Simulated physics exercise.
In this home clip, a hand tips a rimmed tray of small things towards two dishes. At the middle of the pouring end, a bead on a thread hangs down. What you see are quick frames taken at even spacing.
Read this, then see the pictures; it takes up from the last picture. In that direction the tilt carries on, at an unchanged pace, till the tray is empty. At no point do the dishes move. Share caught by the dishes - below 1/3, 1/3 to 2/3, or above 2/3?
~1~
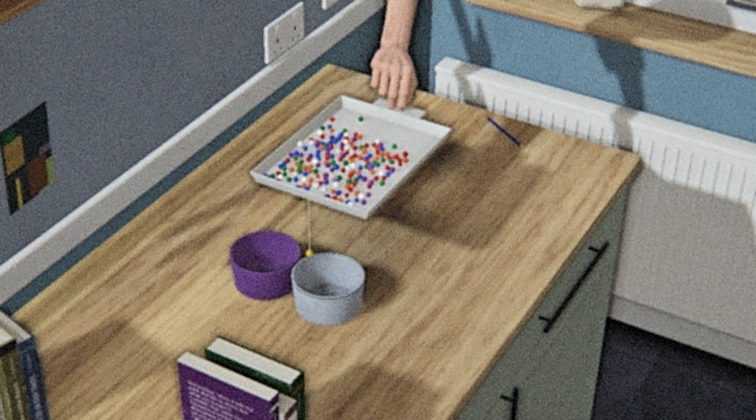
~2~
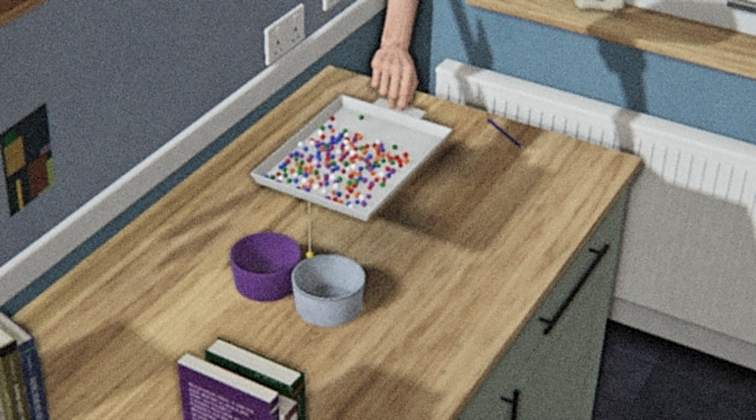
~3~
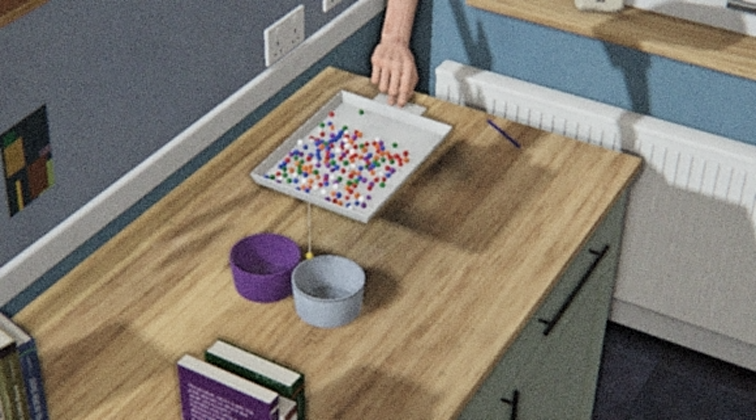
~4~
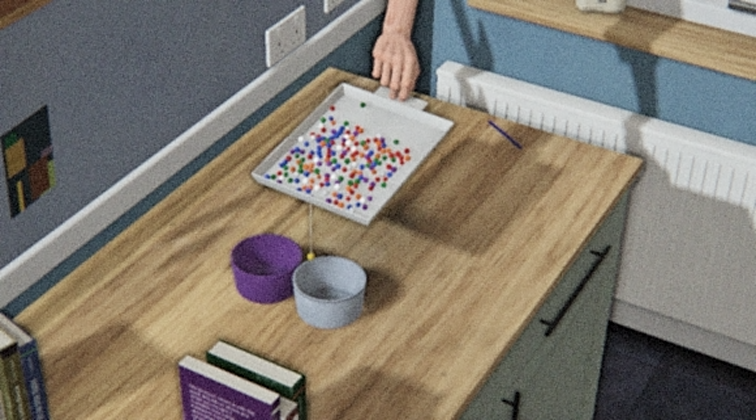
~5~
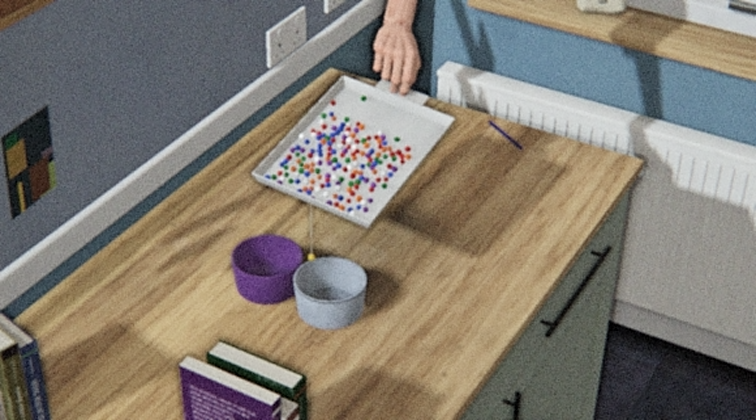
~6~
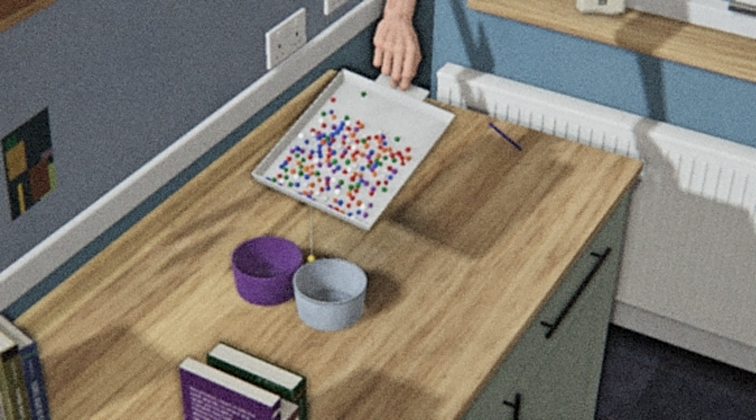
1/3 to 2/3.
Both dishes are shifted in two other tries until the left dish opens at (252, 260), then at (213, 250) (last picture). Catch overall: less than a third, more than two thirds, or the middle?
To begin with: Less than a third; after that: Less than a third.
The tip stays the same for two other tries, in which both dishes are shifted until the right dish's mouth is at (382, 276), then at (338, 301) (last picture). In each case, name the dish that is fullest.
With the first placement it's the one to the right, with the second it's the one to the right.
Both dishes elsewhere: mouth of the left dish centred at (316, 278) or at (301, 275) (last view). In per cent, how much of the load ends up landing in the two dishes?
About 90 per cent first, then about 100 per cent.
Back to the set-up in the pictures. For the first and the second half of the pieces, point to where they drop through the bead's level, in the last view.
First roughly (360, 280), then roughly (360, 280).
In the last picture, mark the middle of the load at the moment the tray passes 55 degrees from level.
(351, 217).
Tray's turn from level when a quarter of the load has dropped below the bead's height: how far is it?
About 65°.
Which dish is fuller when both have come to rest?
Result: The one at right wins.
Soon after the last picture, tray tipped steeply; most on the tray; a small part in the right dish; a small part outside both; a small part in the air.
A little later, tray tipped right over; a stray few on the tray; about half in the right dish; about half outside both; a stray few in the air.
Later still, tray tipped past a quarter turn; about half in the right dish; about half outside both.
By the end, tray tipped past a quarter turn; about half in the right dish; none in the left dish; about half outside both.
